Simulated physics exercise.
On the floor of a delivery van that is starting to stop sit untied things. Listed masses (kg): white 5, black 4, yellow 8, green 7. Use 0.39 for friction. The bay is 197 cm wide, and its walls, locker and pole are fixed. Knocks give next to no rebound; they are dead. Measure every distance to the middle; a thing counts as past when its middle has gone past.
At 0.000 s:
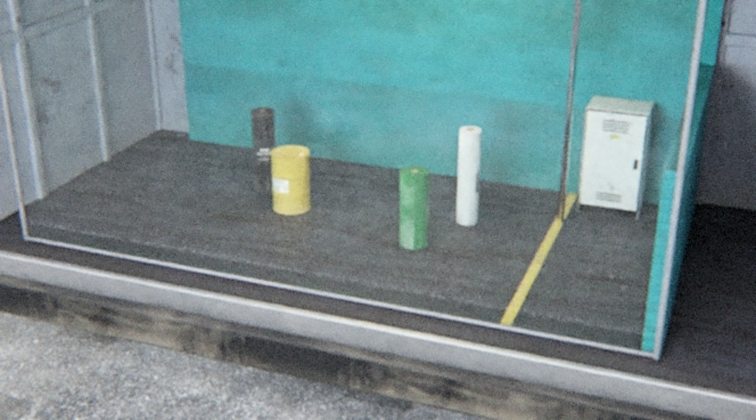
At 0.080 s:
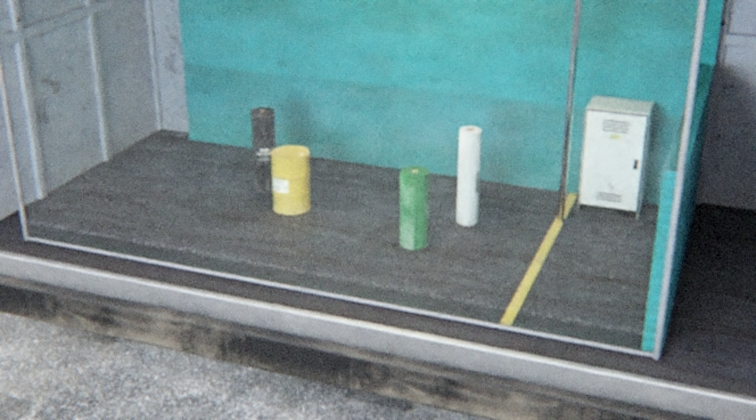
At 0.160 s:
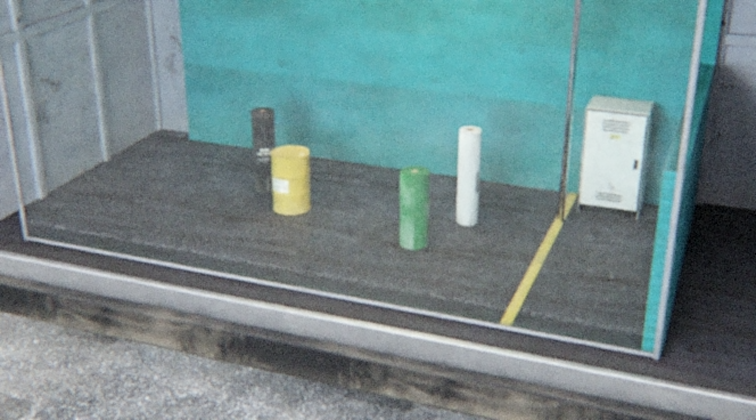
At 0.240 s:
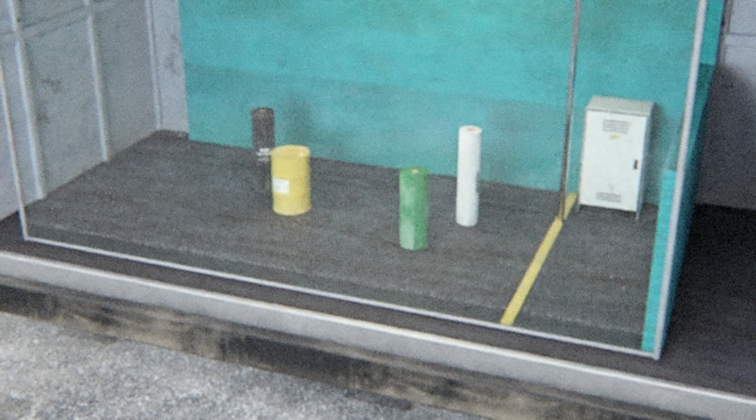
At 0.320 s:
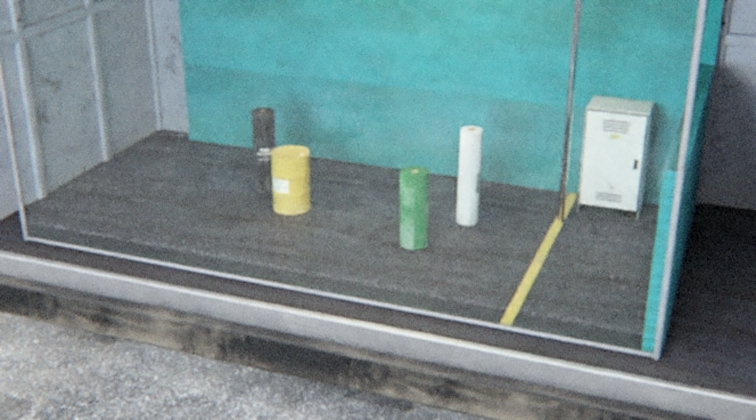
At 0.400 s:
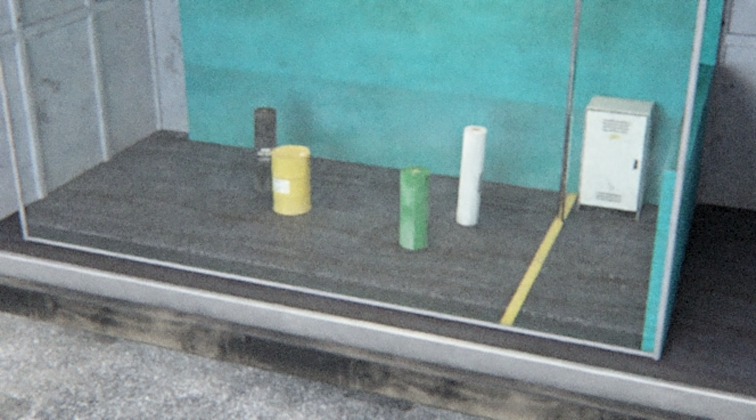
The white roll tilts slightly to the right while the other things stay still.
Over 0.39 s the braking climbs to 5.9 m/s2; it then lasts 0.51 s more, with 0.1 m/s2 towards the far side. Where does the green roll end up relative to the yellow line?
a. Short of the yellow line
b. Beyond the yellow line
b.
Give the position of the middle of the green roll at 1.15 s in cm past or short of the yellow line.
Roughly 0 cm short.
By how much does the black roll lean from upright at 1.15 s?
I'd put the tilt at some 90 degrees.
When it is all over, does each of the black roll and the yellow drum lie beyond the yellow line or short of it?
The black roll ends on the near side, the yellow drum on the near side.
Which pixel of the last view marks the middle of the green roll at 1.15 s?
At that moment it is near (536, 249) in the last picture's view.
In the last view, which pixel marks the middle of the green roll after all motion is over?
Roughly at (570, 254).
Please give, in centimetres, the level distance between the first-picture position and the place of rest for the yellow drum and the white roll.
Lab note: Yellow drum shifted 70, white roll shifted 100.
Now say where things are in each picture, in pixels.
In the first frame, green roll (414, 208), white roll (469, 176), black roll (265, 150), yellow line (509, 317).
In the second frame, green roll (414, 208), white roll (469, 176), black roll (265, 150).
In the third frame, green roll (414, 208), white roll (469, 176), black roll (265, 150).
In the fourth frame, green roll (414, 208), white roll (469, 176), black roll (265, 150).
In the fifth frame, green roll (414, 208), white roll (469, 176), black roll (265, 150).
In the sixth frame, green roll (415, 208), white roll (471, 176), black roll (266, 150), yellow line (509, 317).
After 0.75 s the green roll is 61 cm short of the yellow line, tilted 40°, near (442, 211) in the last picture's view.
After 1.15 s the green roll is 2 cm short of the yellow line, tilted 90°, near (536, 249) in the last picture's view; the white roll 40 cm past the yellow line, tilted 90°.
After 1.65 s the green roll is 19 cm past the yellow line, tilted 90°, near (570, 254) in the last picture's view; the white roll 40 cm past the yellow line, tilted 90°.
At rest, 3.3 s, white roll crosses the yellow line; black roll stops short of the yellow line; yellow drum stops short of the yellow line; green roll crosses the yellow line.
